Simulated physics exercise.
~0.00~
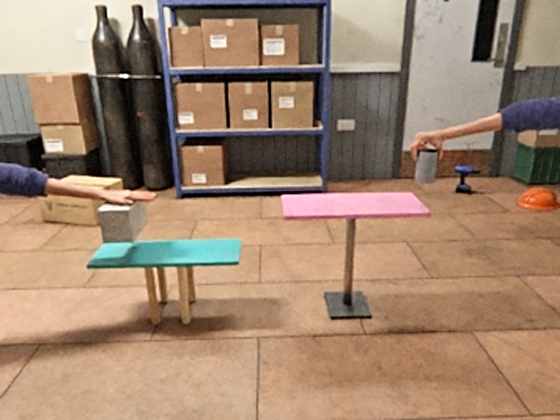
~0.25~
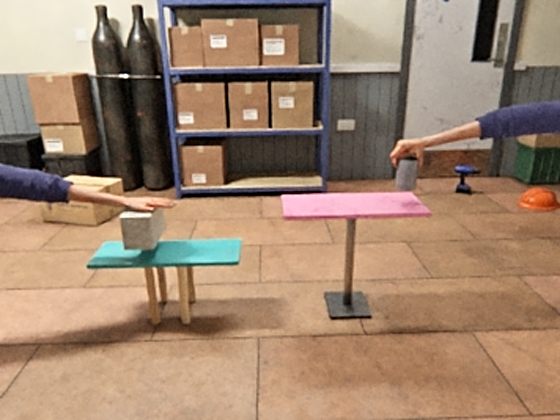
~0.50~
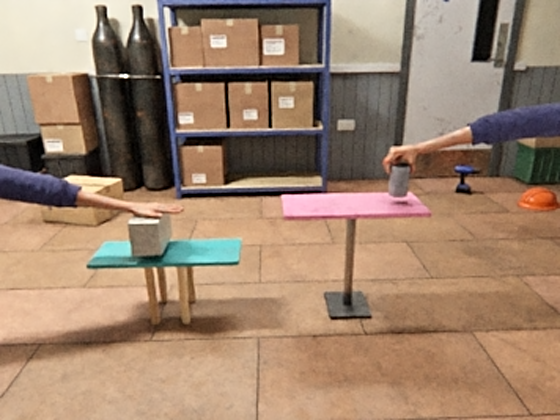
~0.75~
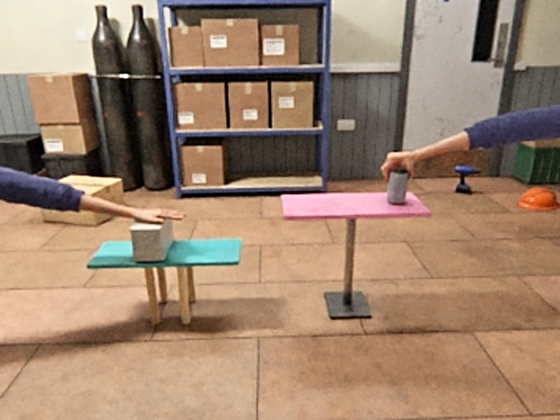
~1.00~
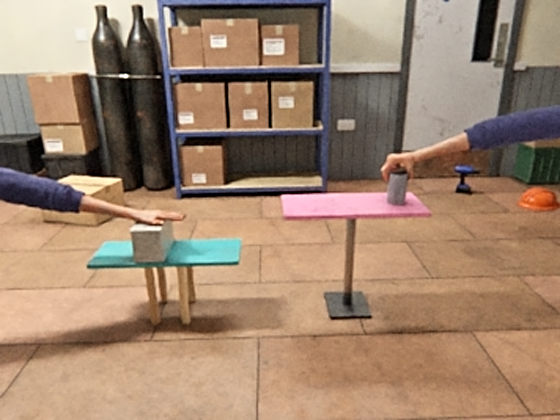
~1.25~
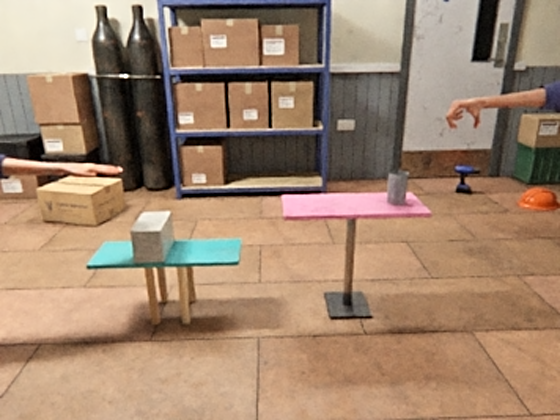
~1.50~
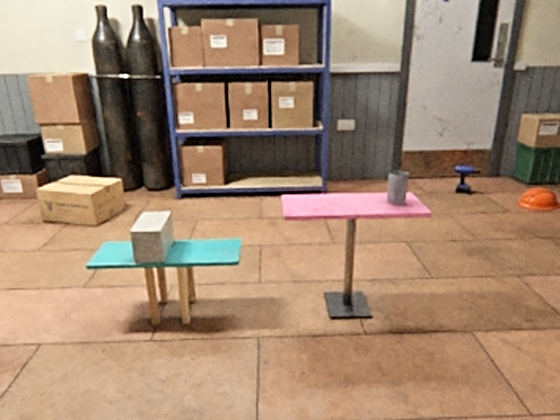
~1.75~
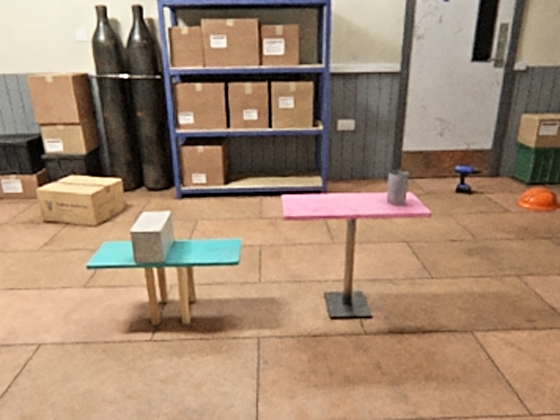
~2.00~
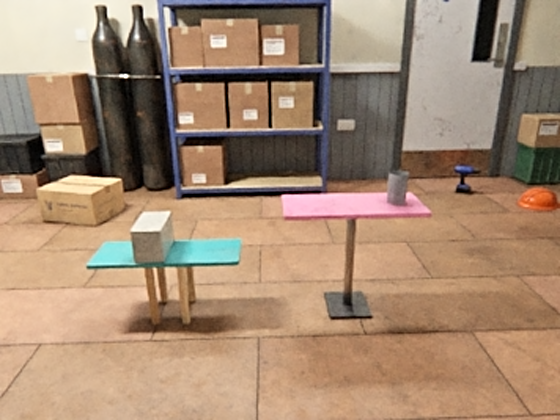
Two hands reach in from opposite sides of a storeroom, the left one holding a pale grey block and the right one a grey beaker. The block moves right over a low turquoise table while the beaker moves left over a taller pink table on a single post. Both are lowered onto the tabletops, the block near the middle and the beaker toward the right end. The hands stay on them briefly, then let go and draw back out of view. Both tables hold steady, with the block and the upright beaker resting where they were placed.
